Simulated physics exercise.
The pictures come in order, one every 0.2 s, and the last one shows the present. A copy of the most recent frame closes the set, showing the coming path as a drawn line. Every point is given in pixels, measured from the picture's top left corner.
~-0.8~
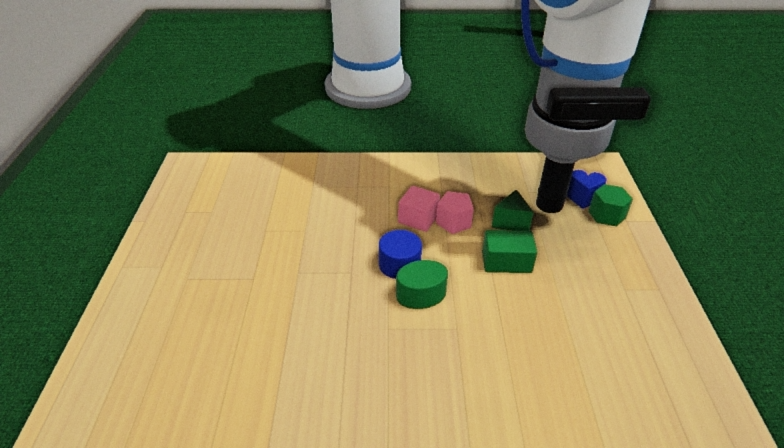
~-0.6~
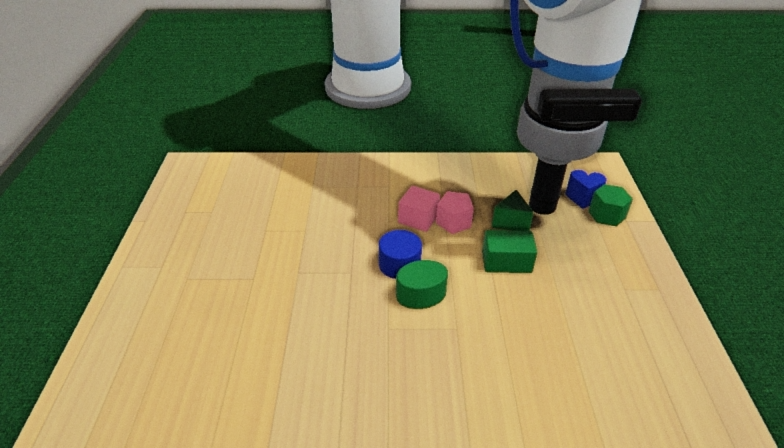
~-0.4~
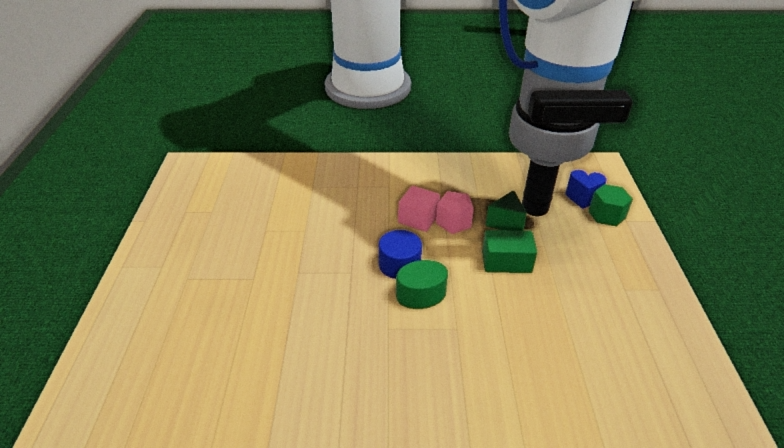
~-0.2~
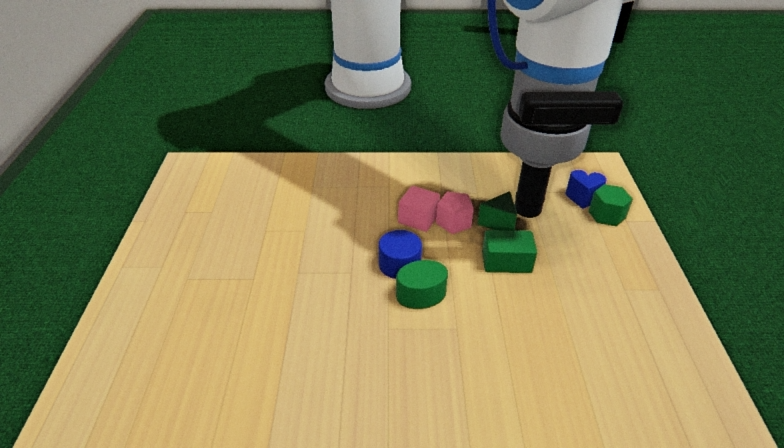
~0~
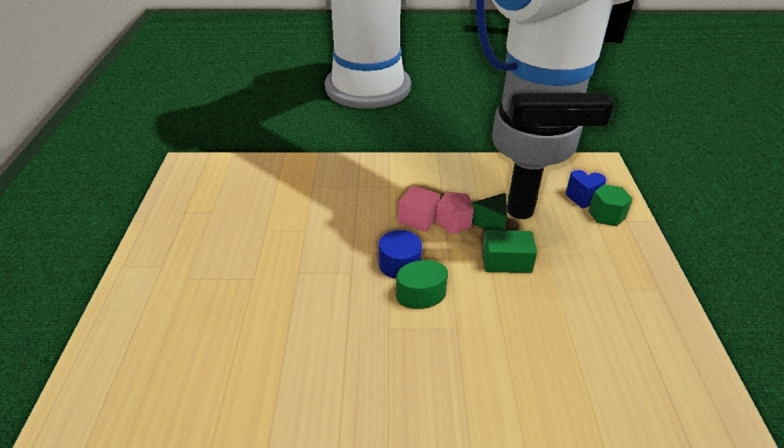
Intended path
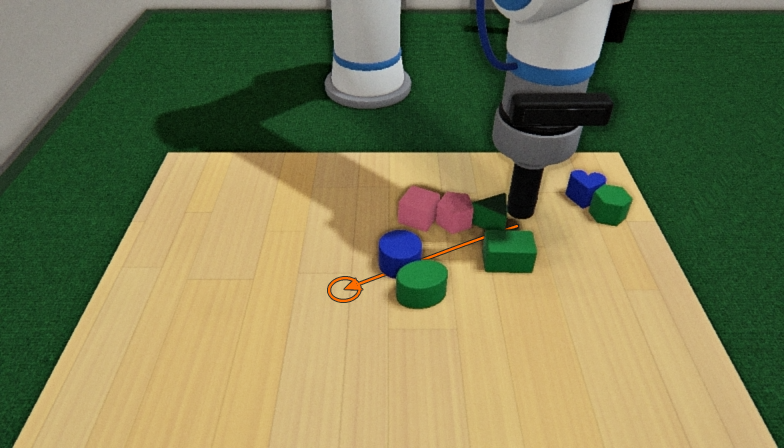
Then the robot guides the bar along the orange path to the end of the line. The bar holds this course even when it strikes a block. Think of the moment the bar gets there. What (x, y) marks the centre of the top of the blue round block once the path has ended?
That would be at about pixel (307, 260).
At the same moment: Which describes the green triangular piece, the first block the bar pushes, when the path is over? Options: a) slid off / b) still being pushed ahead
The answer is a.
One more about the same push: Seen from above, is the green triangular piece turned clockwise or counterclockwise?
From overhead, the rotation is clockwise.
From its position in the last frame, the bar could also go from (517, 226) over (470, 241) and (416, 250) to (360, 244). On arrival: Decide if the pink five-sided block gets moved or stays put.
It travels a centimetre or more.
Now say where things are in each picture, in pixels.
The first picture shows lower end of the bar at (549, 206), tops of blocks, blue round block at (400, 243), pink square at (419, 197), pink five-sided block at (456, 201), green triangular piece at (515, 202).
The second picture shows bar at (542, 207), blocks as before.
The third picture shows bar at (535, 209), green triangular piece at (510, 202).
The fourth picture shows bar at (528, 210), green triangular piece at (502, 202).
The fifth picture shows bar at (520, 212), blue round block at (400, 243), pink square at (419, 197), pink five-sided block at (456, 201), green triangular piece at (495, 203).
The drawn path runs in a line from (517, 226) to (344, 289).
What follows on the original path. One third of the way, bar at (465, 230); pink square at (415, 197); pink five-sided block at (448, 201); green triangular piece at (476, 199), turned 50° clockwise.
Two thirds of the way, bar at (407, 252); blue round block at (370, 251); pink square at (415, 197); pink five-sided block at (448, 201); green triangular piece at (476, 199), turned 50° clockwise.
At the end, bar at (343, 275); blue round block at (307, 260); pink square at (415, 197); pink five-sided block at (448, 201); green triangular piece at (476, 199), turned 50° clockwise.
